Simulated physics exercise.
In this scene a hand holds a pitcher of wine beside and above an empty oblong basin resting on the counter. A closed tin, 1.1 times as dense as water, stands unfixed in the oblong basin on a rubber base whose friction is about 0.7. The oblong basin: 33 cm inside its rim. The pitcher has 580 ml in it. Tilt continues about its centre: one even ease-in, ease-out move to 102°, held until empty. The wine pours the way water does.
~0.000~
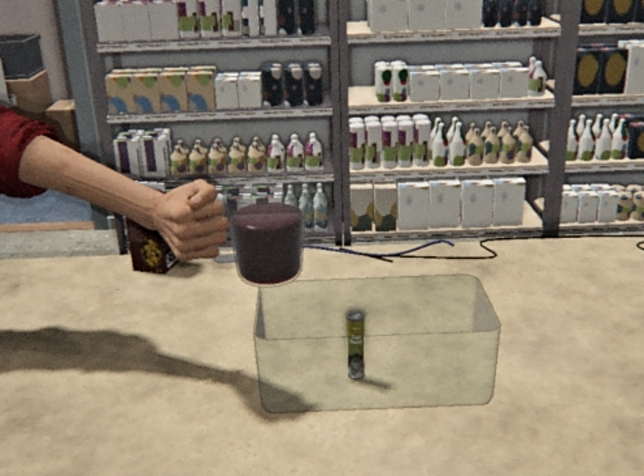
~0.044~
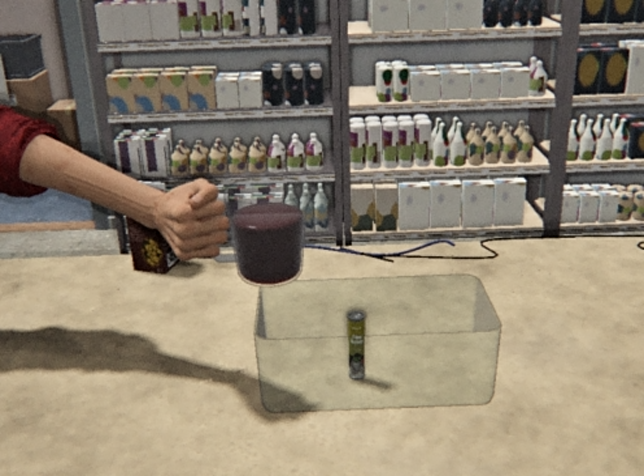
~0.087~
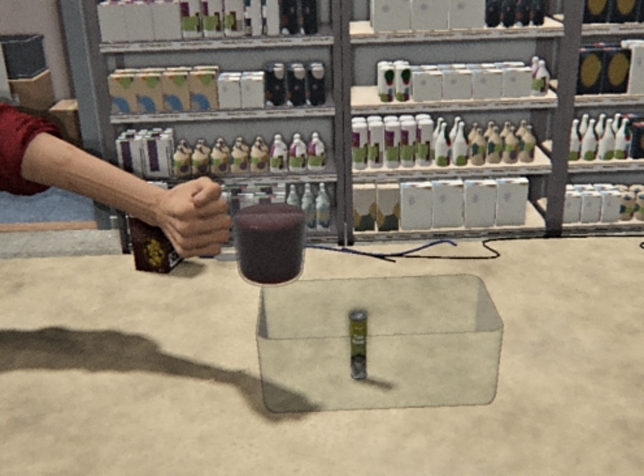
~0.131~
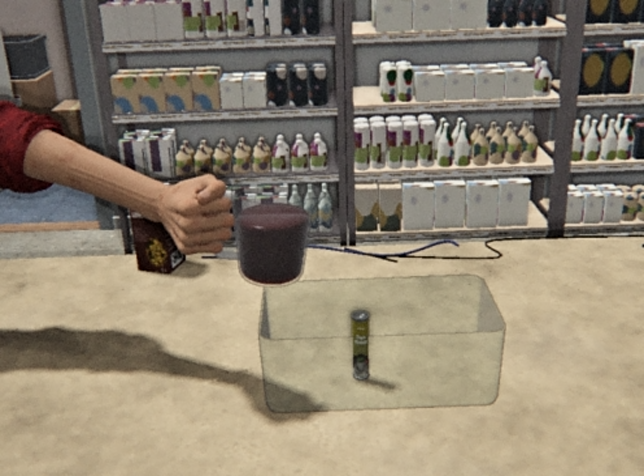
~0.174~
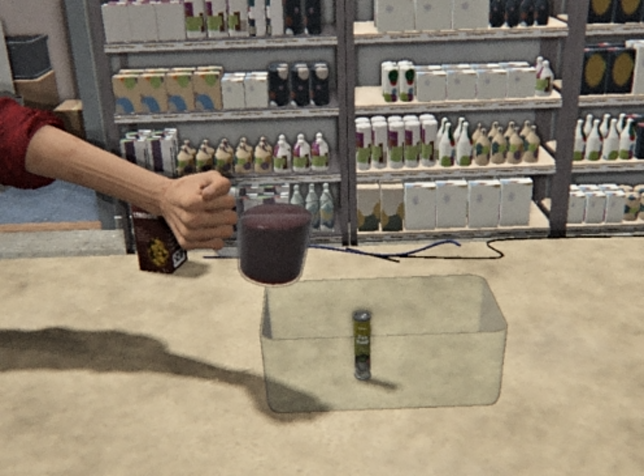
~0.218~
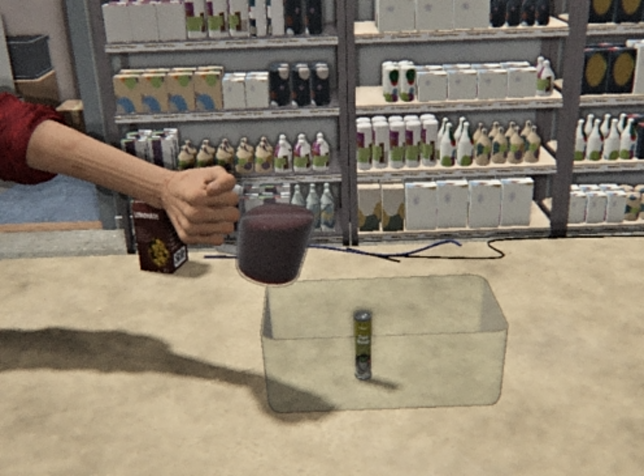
A fist at the end of a red-sleeved arm reaches in from the left beside a dark purplish-red pitcher, which leans gradually, its base swinging left and its top shifting right. Below it on a beige counter, seen from the front and slightly above, sit a clear oblong basin, a small greenish tin and a dark box, with stocked shop shelves behind. The view drifts very slightly, while the arm keeps its pose.
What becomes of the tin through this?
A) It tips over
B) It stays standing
A.
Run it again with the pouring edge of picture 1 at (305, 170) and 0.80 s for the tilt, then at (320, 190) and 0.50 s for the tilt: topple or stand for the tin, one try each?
Try 1: Tipped over; try 2: Tipped over.
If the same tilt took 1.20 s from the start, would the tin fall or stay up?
Well, the tin simply tips.
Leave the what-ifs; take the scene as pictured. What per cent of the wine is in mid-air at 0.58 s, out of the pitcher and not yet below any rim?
I'd put it at about 12 percent.
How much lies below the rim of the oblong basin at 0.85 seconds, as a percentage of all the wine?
54 per cent, give or take a little.
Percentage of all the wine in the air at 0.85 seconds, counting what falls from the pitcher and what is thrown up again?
Close to 18 per cent.
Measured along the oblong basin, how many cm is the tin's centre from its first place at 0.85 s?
Estimate: Around 0 cm.
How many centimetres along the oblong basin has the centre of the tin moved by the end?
Looks like roughly 7.0 cm in total.
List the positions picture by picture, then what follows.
In the first frame, it leans 0°; its right rim is at (318, 189); the wine meets the walls at (230, 215) and (303, 212); the oblong basin's rim runs from (257, 311) to (489, 302); the tin's top is at (356, 318).
In the second frame, it leans 1°; its right rim is at (319, 189); the wine meets the walls at (231, 215) and (304, 212).
In the third frame, it leans 2°; its right rim is at (322, 191); the wine meets the walls at (234, 215) and (306, 212).
In the fourth frame, it leans 5°; its right rim is at (326, 193); the wine meets the walls at (236, 215) and (309, 213).
In the fifth frame, it leans 8°; its right rim is at (330, 197); the wine meets the walls at (239, 215) and (313, 214).
In the sixth frame, it leans 13°; its right rim is at (334, 201); the wine meets the walls at (241, 216) and (315, 214).
By 0.58 s the tilt is 70° and 86 per cent is still to pour; the tin stands where it began.
By 0.85 s the tilt is 100° and 29 per cent is still to pour; the tin stands where it began.
By 1.13 s the tilt is 102° and 2 per cent is still to pour; the tin lies on its side.
By 1.44 s the tilt is 102° and 0 per cent is still to pour; the tin lies on its side.
At rest the tin lies on its side.
